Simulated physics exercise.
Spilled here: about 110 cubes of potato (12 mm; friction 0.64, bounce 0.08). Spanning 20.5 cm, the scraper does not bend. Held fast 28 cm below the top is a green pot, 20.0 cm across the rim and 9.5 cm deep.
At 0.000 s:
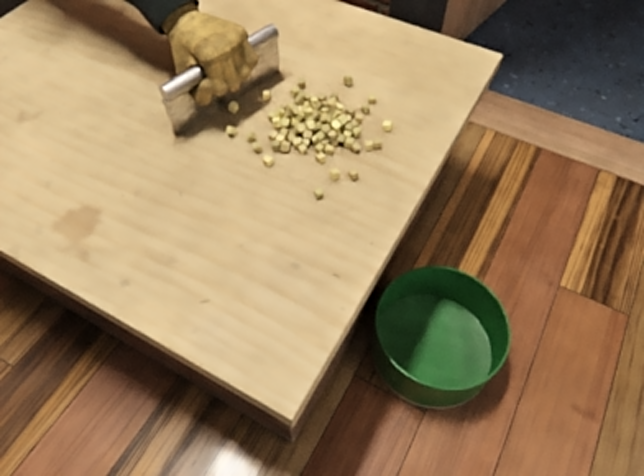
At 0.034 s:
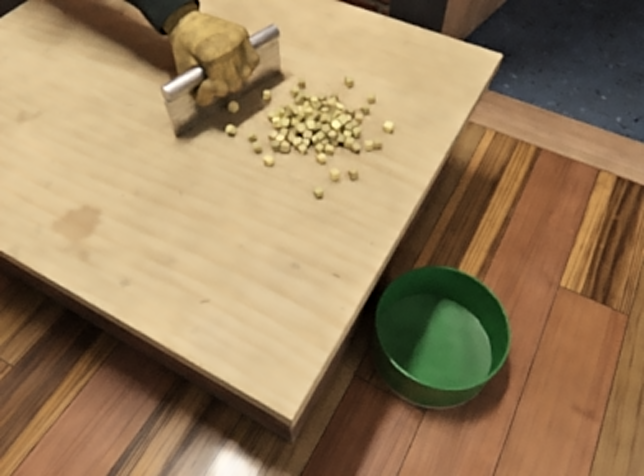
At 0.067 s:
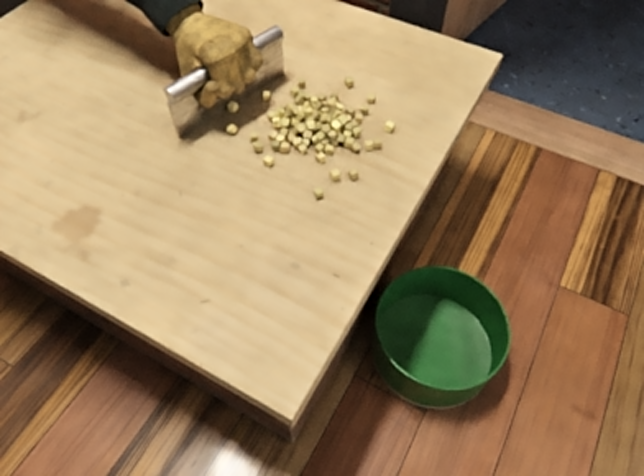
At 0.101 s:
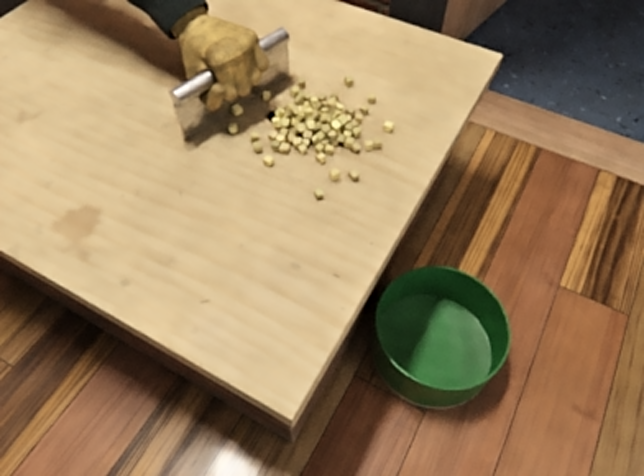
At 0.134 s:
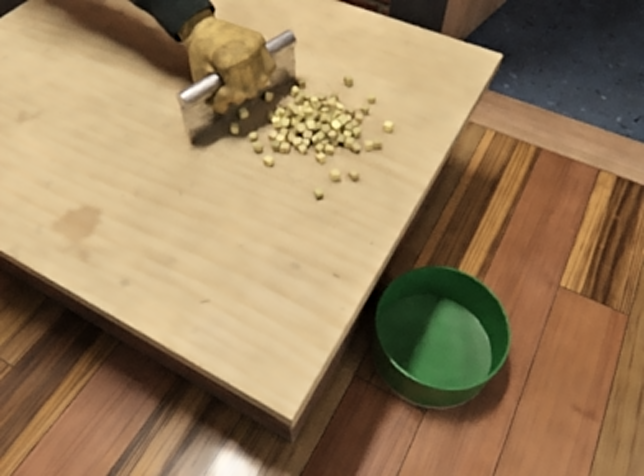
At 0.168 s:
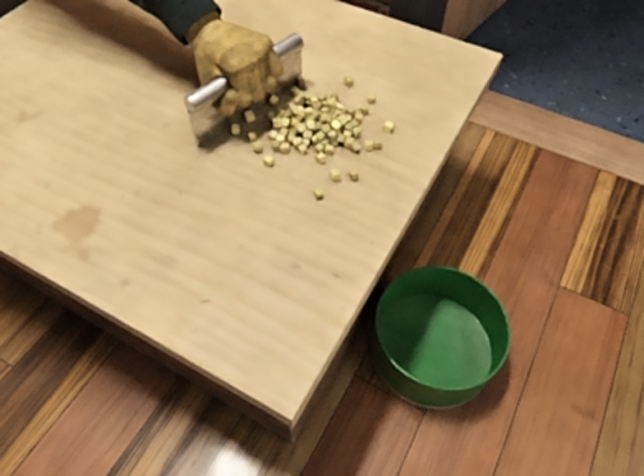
A gloved hand holding a flat scraper slid it a short way rightward across a wooden board, nudging a few potato cubes at the edge of a scattered pile, while the green pot below stayed still.
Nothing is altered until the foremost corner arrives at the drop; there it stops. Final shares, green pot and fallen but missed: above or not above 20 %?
Green pot: Above; fallen but missed: Above.
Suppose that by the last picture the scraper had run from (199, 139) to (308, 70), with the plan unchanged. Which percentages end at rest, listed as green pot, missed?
Green pot 60, missed 5.
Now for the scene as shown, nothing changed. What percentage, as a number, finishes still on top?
About 40 %.
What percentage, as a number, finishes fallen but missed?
Around 35 in a hundred.
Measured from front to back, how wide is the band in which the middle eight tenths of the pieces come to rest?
About 22 cm.
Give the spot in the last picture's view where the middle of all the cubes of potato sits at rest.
The middle of the pieces at rest is roughly at (407, 292).
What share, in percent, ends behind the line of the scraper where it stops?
Roughly 10 percent.
After 0.50 s, scraper 16 cm from its start, spill 16 cm wide; still on top 100 %.
After 0.84 s, scraper 28 cm from its start, spill 19 cm wide; off the edge, not caught 10 %, still on top 90 %.
Then, at 1.13 s, scraper 30 cm from its start, spill 21 cm wide; green pot 25 %, off the edge, not caught 35 %, still on top 40 %.
At rest (2.4 s), green pot 25 %, fallen but missed 35 %, still on top 40 %.
